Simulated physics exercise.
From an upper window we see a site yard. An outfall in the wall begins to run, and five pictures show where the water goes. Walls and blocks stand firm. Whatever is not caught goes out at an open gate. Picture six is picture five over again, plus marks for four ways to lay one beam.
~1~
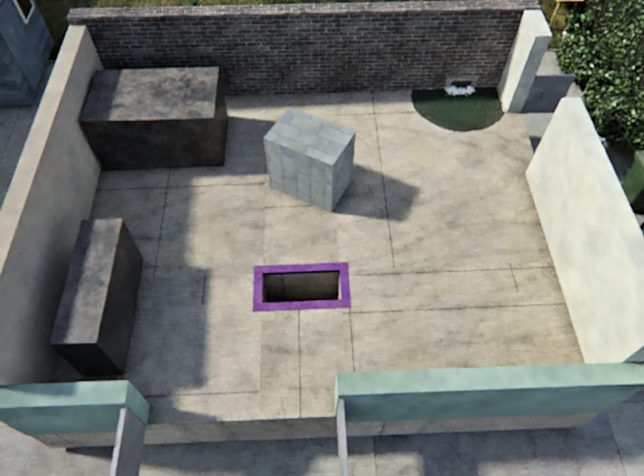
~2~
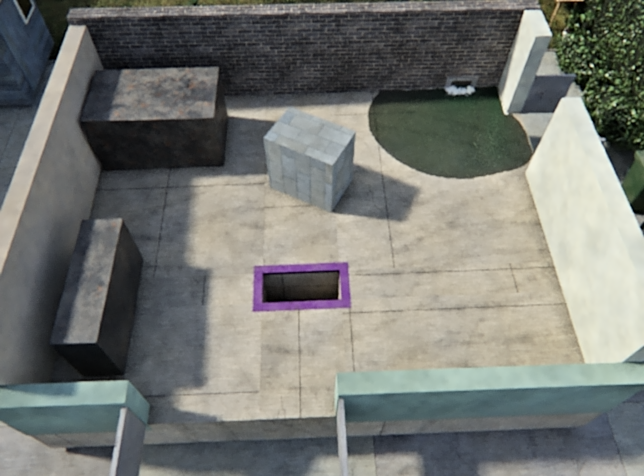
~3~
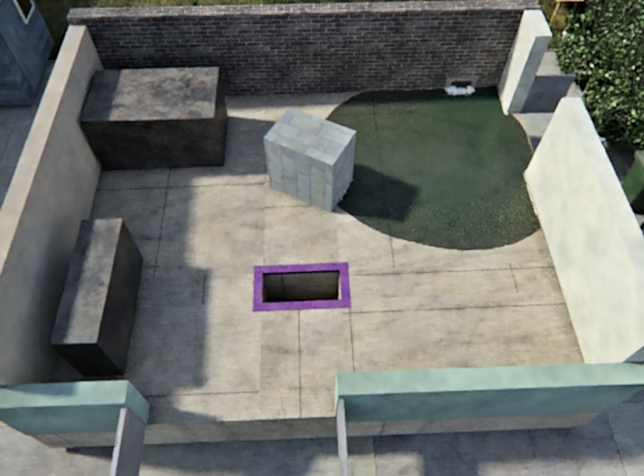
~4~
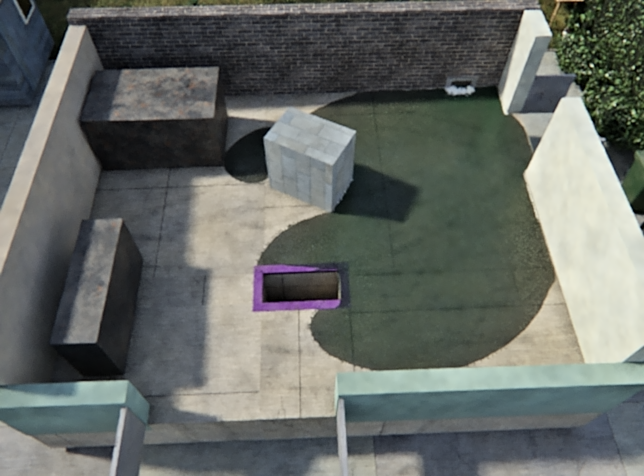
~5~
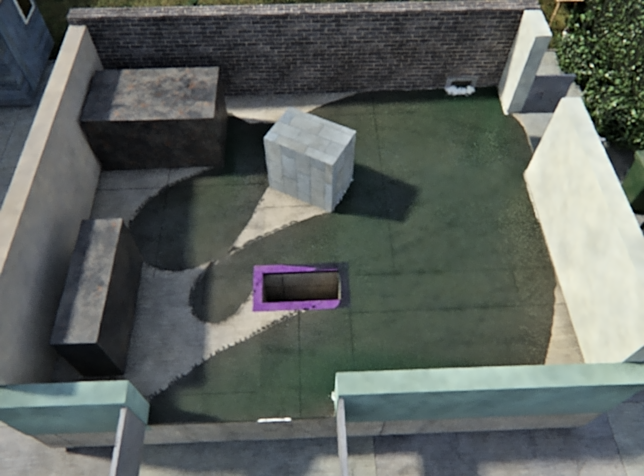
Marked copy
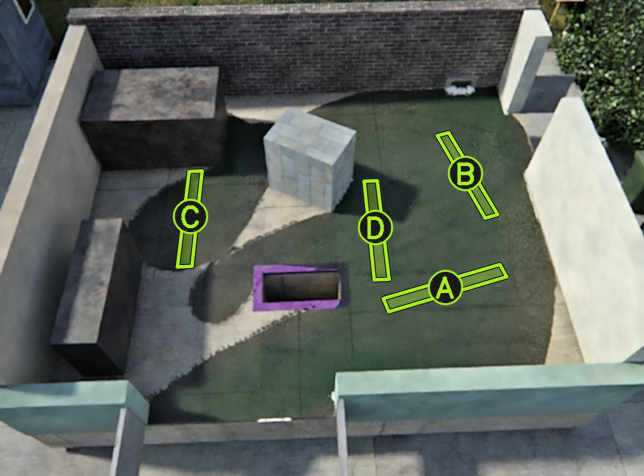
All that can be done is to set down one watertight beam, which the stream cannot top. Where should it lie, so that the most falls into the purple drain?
Go for A.
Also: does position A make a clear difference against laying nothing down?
Yes, it helps clearly.
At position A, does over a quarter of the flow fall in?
Yes.
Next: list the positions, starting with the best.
A, C, B, D.
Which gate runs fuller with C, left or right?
More leaves on the left.
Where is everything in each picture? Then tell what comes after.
The first frame shows outfall at (461, 83); purple drain at (301, 286); open gate at (242, 400); open gate at (516, 142); front seen at (448, 125), 4 % of the ground wet; purple drain still dry.
The second frame shows front seen at (418, 166), 13 % of the ground wet; purple drain still dry.
The third frame shows front seen at (427, 241), 28 % of the ground wet; purple drain still dry.
The fourth frame shows front seen at (325, 338), 50 % of the ground wet; purple drain taking water.
The fifth frame shows front seen at (153, 235), 66 % of the ground wet; purple drain taking water.
On the marked copy, A from (386, 305) to (503, 270); B from (443, 134) to (491, 216); C from (184, 266) to (195, 171); D from (381, 279) to (370, 180).
With A, about 45 % of the stream goes into the purple drain, about 54 % out by the gates.
With B, about 16 % of the stream goes into the purple drain, about 83 % out by the gates.
With C, about 26 % of the stream goes into the purple drain, about 73 % out by the gates.
With D, about 7 % of the stream goes into the purple drain, about 93 % out by the gates.
